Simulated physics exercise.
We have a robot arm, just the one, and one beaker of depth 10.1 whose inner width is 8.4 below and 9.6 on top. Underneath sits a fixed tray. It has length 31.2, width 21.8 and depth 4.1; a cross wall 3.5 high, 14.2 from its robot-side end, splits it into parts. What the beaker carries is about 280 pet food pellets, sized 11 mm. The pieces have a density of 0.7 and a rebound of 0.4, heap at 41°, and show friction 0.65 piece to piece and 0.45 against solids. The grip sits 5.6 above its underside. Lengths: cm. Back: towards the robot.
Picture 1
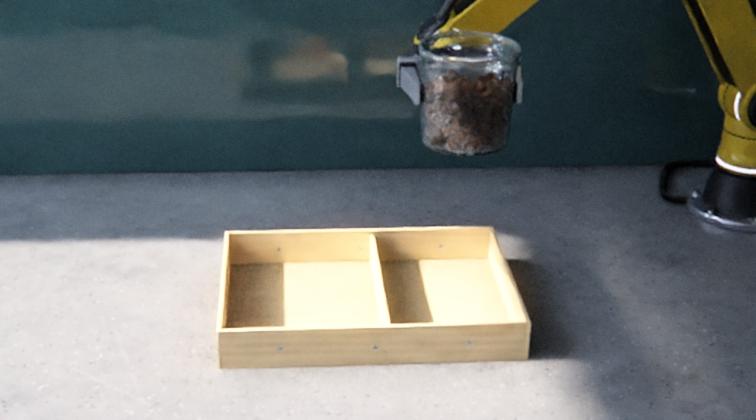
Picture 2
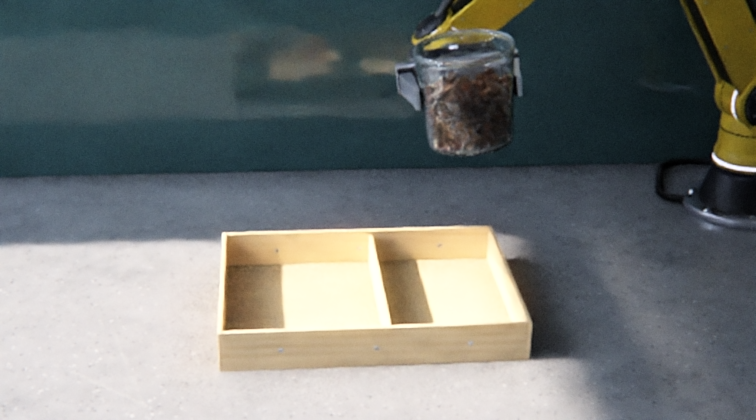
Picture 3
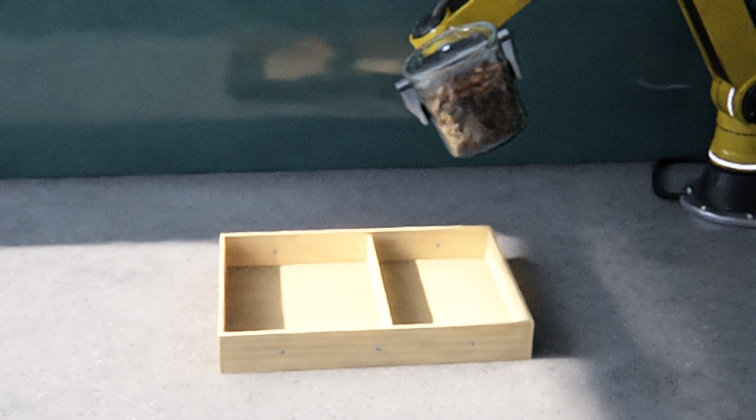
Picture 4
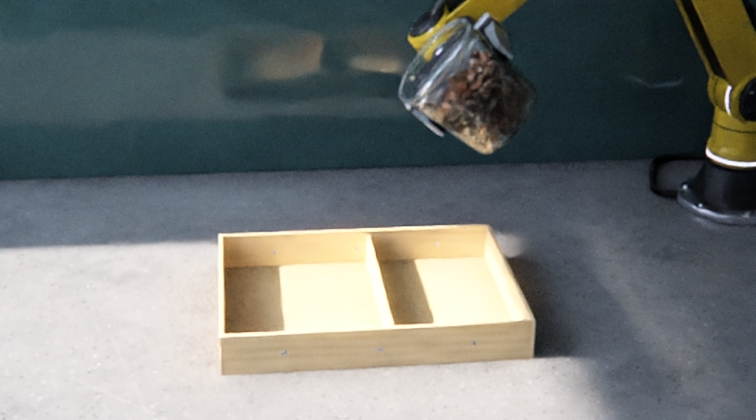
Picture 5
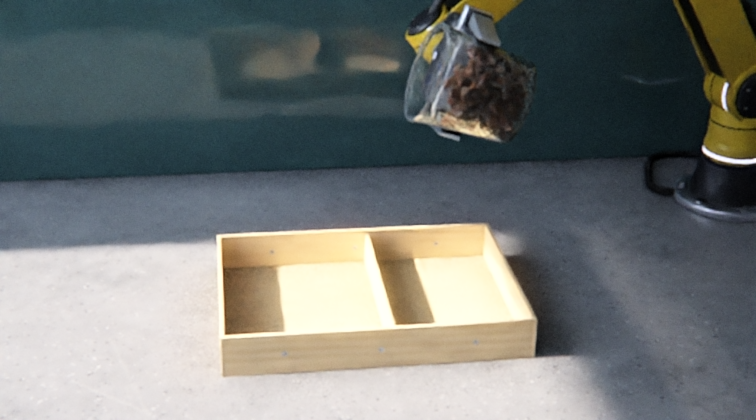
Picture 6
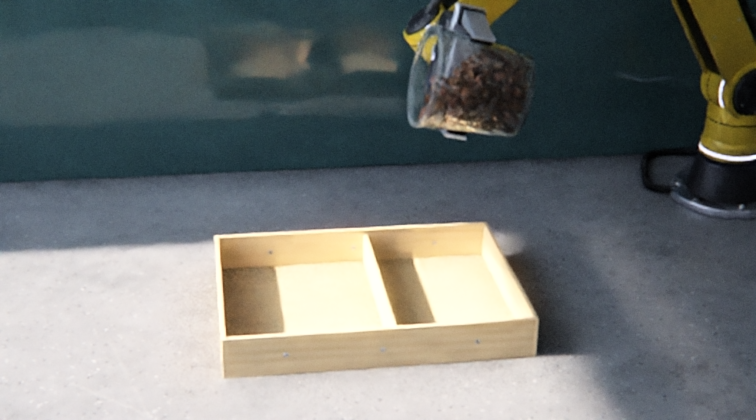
Above a divided wooden tray, a robot arm steadily tilts a clear beaker of brown pellets.
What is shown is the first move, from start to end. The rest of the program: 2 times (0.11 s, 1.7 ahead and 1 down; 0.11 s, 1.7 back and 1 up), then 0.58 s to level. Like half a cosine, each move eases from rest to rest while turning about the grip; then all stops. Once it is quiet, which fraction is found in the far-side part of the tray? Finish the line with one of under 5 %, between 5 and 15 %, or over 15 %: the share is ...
The share is under 5 %.
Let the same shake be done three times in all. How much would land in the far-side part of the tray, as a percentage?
In that case some 5 per cent.
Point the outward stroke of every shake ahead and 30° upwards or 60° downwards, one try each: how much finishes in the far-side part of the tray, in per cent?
Roughly 10 per cent, then 0 per cent.
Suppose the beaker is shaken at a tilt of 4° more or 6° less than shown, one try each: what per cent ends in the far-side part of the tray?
Estimates, in order: 5 % and 0 %.
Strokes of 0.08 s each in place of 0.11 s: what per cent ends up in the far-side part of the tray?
Estimate: Close to 5 percent.
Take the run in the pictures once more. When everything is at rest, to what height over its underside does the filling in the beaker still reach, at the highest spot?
Roughly 9.5 centimetres.
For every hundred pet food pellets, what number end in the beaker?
I'd put it close to 95 per cent.
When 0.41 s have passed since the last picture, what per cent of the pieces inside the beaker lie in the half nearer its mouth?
Around 35 per cent of it.
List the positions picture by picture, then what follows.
The first picture shows the beaker middle at (467, 95), level; upper third of the load around (467, 91), from x 430 to 505, top at y 70; 281 in the beaker.
The second picture shows the beaker middle at (467, 95), tilted 7° forward; upper third of the load around (470, 90), from x 430 to 505, top at y 65.
The third picture shows the beaker middle at (469, 93), tilted 27° forward; upper third of the load around (483, 86), from x 430 to 515, top at y 60.
The fourth picture shows the beaker middle at (471, 91), tilted 50° forward; upper third of the load around (487, 78), from x 440 to 525, top at y 50.
The fifth picture shows the beaker middle at (472, 88), tilted 70° forward; upper third of the load around (489, 72), from x 445 to 525, top at y 50.
The sixth picture shows the beaker middle at (473, 86), tilted 77° forward; upper third of the load around (494, 71), from x 425 to 525, top at y 55; 281 in the beaker.
Then, 0.41 s on, tilted 77° forward, highest piece 28 above the table; 273 in the beaker, 5 in the far-side part, 3 in flight or on a rim.
Then, 0.82 s on, tilted 21° forward, highest piece 29 above the table; 271 in the beaker, 7 in the far-side part, 2 in the robot-side part, 1 in flight or on a rim.
Then, 1.22 s on, level, highest piece 30 above the table; 271 in the beaker, 8 in the far-side part, 2 in the robot-side part.
Then, 2.27 s on, level, highest piece 29 above the table; 271 in the beaker, 8 in the far-side part, 2 in the robot-side part.
In the end, 271 in the beaker, 8 in the far-side part, 2 in the robot-side part. That is 3 % in the far-side part of the tray.
